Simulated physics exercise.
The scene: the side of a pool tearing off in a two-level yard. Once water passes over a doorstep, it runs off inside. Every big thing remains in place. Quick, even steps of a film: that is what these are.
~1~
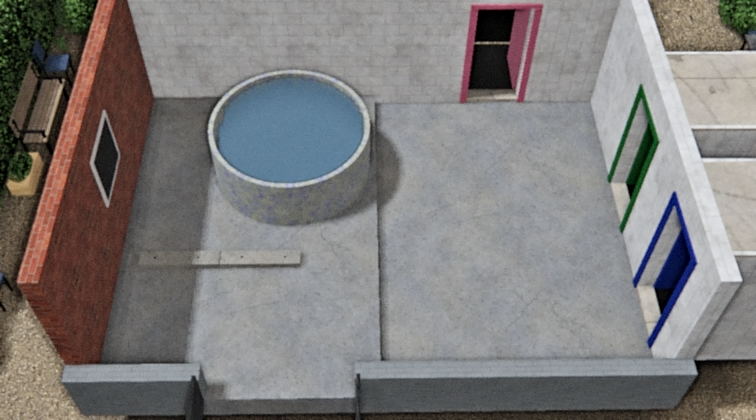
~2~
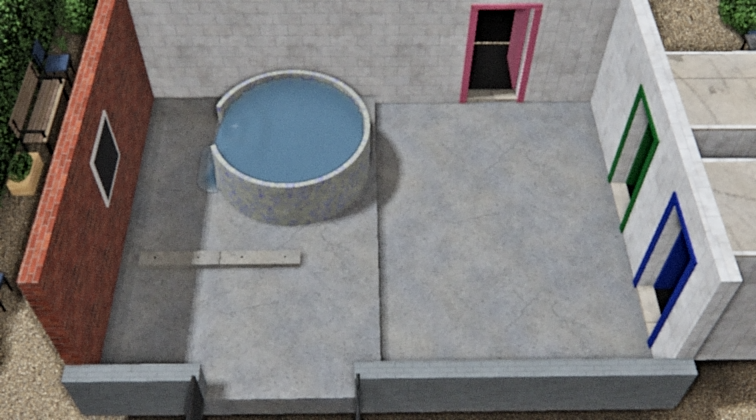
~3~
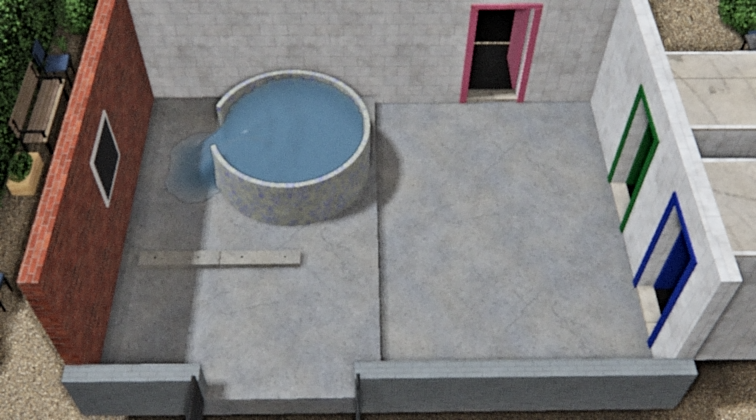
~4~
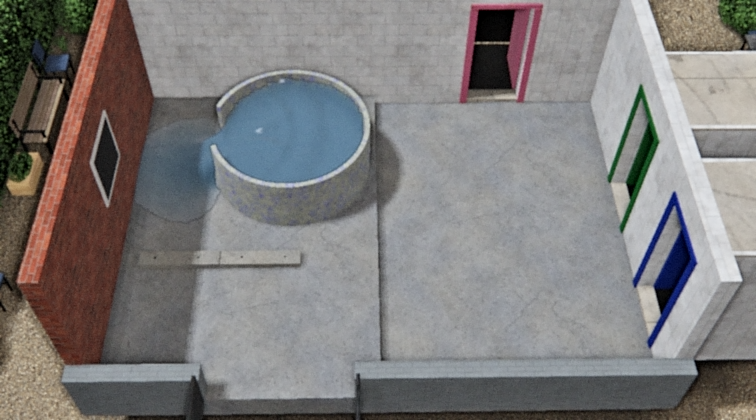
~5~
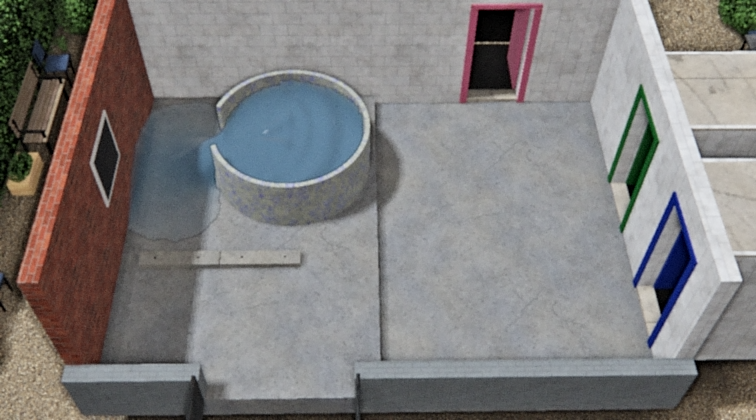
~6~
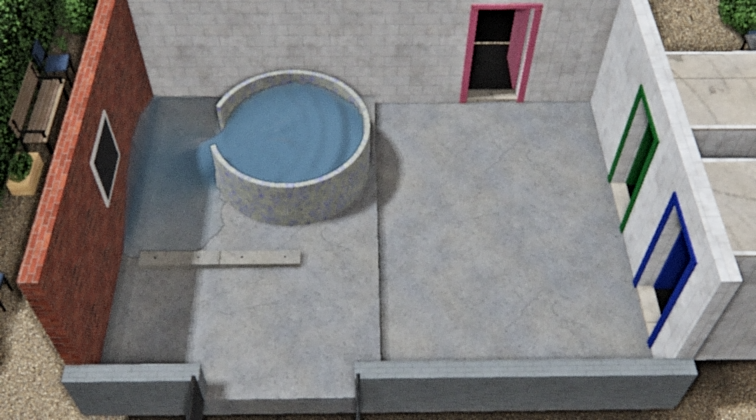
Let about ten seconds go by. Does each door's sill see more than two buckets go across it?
In the end the green door goes over the limit; the blue door goes over the limit; the pink door keeps to the limit.
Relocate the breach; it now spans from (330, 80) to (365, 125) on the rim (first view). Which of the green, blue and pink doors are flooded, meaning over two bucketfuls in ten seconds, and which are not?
Well, the green door overshoots, the blue door overshoots, and the pink door overshoots.
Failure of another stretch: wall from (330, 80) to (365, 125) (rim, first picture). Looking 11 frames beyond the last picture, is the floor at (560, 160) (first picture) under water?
Soaked.
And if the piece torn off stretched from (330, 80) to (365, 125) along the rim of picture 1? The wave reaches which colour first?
Call it the door marked pink.
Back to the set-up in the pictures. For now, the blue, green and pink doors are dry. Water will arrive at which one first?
Answer: The door marked pink.
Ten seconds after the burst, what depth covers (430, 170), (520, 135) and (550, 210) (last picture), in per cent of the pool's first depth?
My figures are about 4, 10 and 10 percent.
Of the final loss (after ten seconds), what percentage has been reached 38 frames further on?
Around 40 percent.
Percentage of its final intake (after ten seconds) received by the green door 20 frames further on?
My guess is about 0 %.
A moment on, water covers 15 % of the floor; the green door not reached, the blue door not reached, the pink door not reached.
Next, water covers 30 % of the floor; the green door not reached, the blue door not reached, the pink door not reached.
Then, water covers 55 % of the floor; the green door not reached, the blue door not reached, the pink door wet at the sill, nothing in.
Later, water covers 95 % of the floor; the green door under two buckets in, the blue door wet at the sill, nothing in, the pink door wet at the sill, nothing in.
In the end, water covers 100 % of the floor; the green door over two buckets in, the blue door over two buckets in, the pink door wet at the sill, nothing in.
